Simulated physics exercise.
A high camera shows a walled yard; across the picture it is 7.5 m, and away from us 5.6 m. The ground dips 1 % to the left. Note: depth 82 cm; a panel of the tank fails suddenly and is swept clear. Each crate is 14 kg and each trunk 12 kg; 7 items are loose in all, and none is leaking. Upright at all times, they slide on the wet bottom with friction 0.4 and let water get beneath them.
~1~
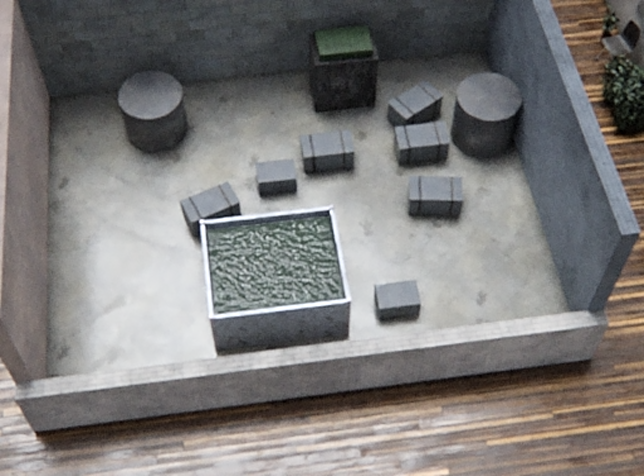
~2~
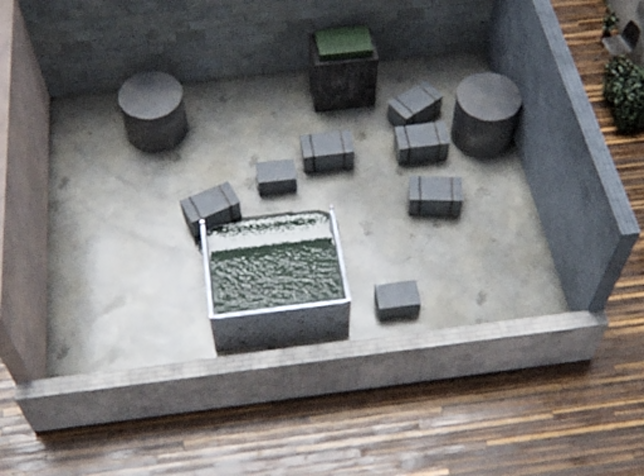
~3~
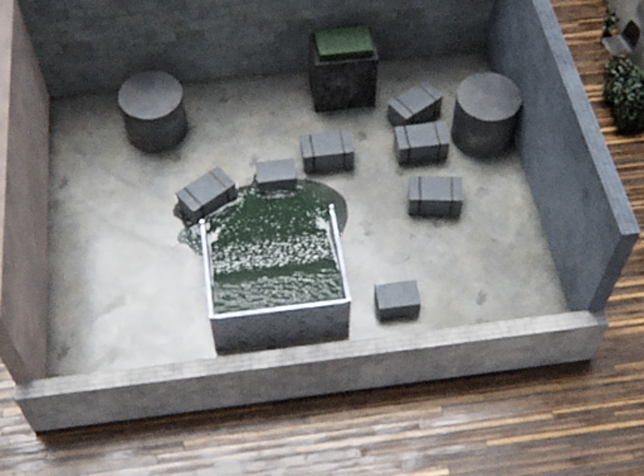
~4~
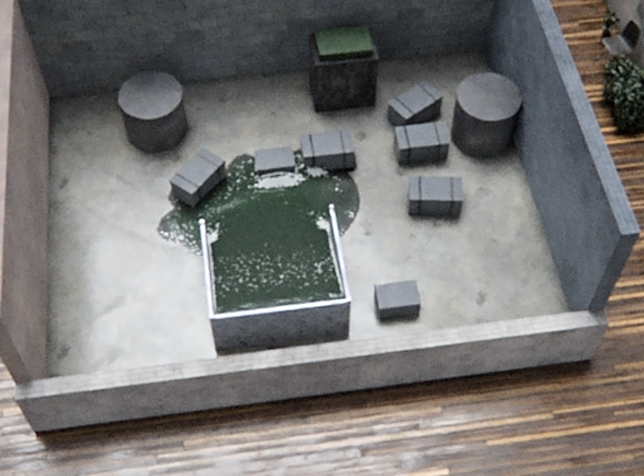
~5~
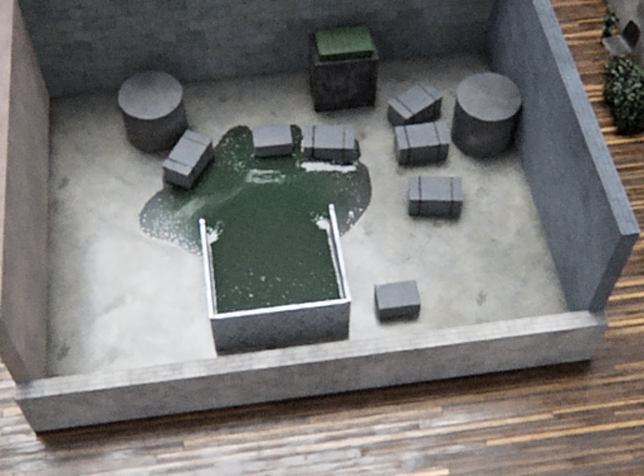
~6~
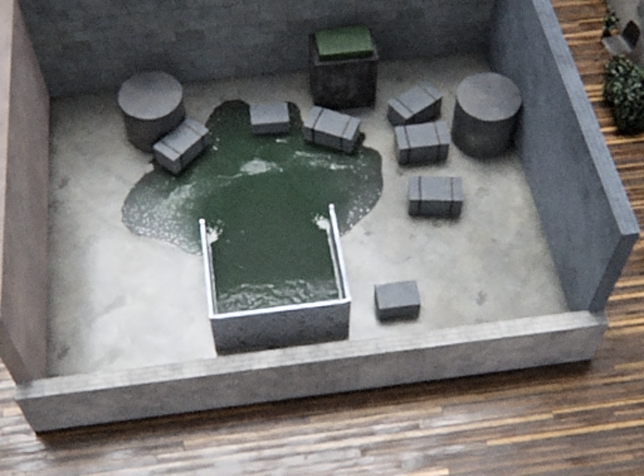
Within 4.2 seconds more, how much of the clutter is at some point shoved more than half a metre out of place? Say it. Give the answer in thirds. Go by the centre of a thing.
Two thirds or more.
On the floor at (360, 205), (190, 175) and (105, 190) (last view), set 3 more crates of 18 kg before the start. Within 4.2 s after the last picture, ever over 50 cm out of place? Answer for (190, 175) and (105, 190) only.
Taking them in order: Above the mark and above the mark.
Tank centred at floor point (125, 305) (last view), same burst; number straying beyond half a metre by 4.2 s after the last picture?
Then 5 of them would.
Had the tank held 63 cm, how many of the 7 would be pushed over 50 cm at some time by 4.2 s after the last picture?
That would make 5 of them.
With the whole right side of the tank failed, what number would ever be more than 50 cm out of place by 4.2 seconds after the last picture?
Then the count would be 6.
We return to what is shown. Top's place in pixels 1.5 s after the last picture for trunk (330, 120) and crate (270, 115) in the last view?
Around (401, 92) and (263, 58).
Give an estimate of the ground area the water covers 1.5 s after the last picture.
I'd estimate close to 23 m2.
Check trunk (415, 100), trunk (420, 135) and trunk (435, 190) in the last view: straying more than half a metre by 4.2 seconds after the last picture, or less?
First exceeding it, second exceeding it, third falling below it.
Then, 0.4 s after the last picture 3 of 7 are over 50 cm from their spots; 1 afloat.
Then, 1.5 s after the last picture 4 of 7 are over 50 cm from their spots; 3 afloat.
Then, 2.8 s after the last picture 4 of 7 are over 50 cm from their spots; 4 afloat.
Then, 4.2 s after the last picture 4 of 7 are over 50 cm from their spots, and 5 have been at some point; 4 afloat.
